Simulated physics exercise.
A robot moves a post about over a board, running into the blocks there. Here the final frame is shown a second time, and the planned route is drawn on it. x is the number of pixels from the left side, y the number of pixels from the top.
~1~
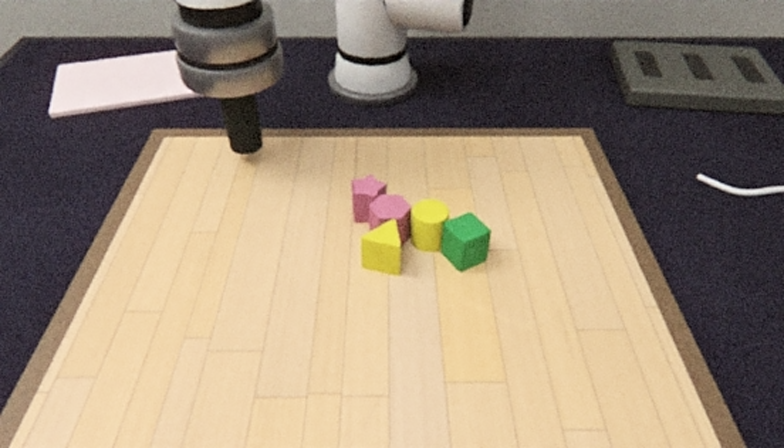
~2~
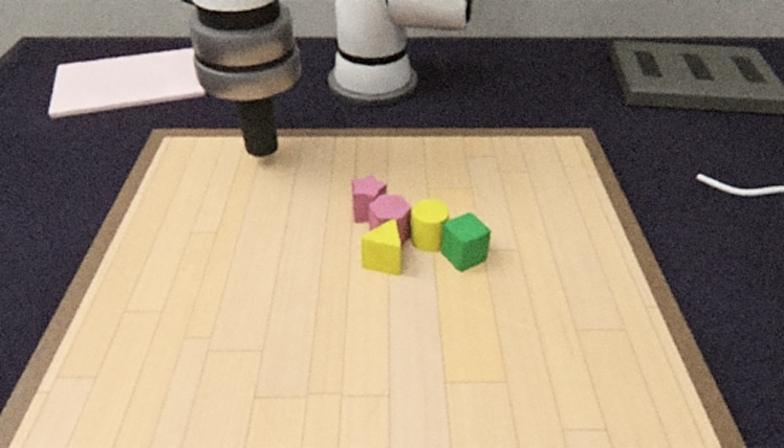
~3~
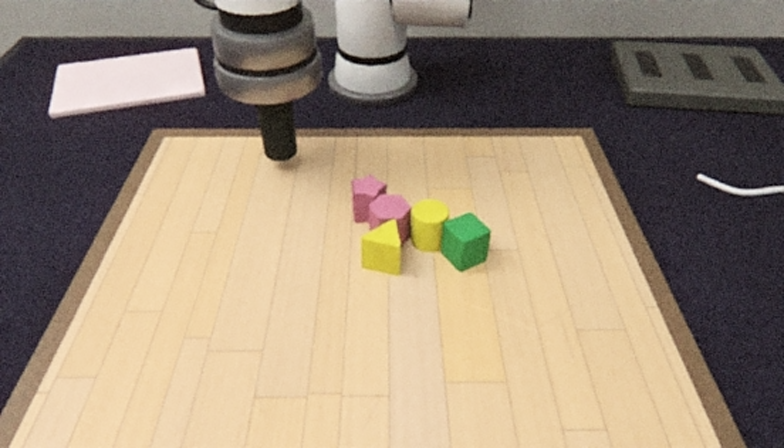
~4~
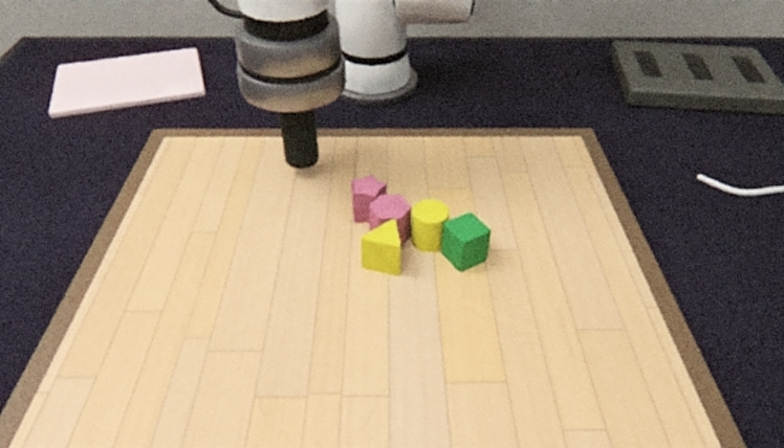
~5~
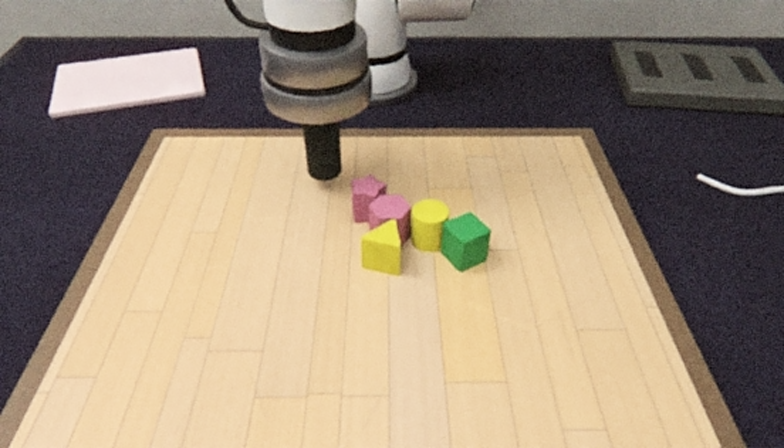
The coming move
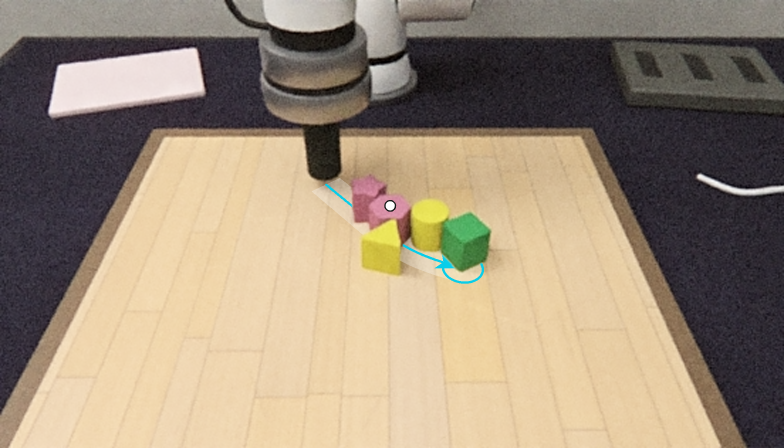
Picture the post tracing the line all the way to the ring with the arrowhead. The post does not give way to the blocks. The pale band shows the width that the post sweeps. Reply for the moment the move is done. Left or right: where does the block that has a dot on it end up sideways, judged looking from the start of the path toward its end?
That's a shift to the right.
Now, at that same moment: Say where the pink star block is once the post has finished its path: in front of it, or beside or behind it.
I'd say it is still being pushed.
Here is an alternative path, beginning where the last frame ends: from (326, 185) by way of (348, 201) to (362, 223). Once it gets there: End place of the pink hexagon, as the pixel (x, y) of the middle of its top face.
It will end up at (415, 224).
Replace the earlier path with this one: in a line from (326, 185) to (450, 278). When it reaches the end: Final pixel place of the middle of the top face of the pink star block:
I'd place it at (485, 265), taking the centre of its top.
Drawn move, from (326, 185) via (362, 214) and (403, 245), ending at (463, 268); the dot is on the pink hexagon.
What follows on the original path. One third of the way, post (362, 200); pink star block (388, 201); yellow triangular piece (387, 242), turned 50° clockwise; pink hexagon (410, 222); yellow disc (447, 215); green square piece (479, 231).
Two thirds of the way, post (405, 232); pink star block (436, 229), turned 30° anticlockwise; yellow triangular piece (388, 247), turned 80° clockwise; pink hexagon (451, 254), turned 50° clockwise; yellow disc (470, 219); green square piece (501, 238).
At the end, post (465, 254); pink star block (500, 251), turned 30° anticlockwise; yellow triangular piece (388, 247), turned 80° clockwise; pink hexagon (492, 281), turned 125° clockwise; yellow disc (491, 219); green square piece (540, 247).
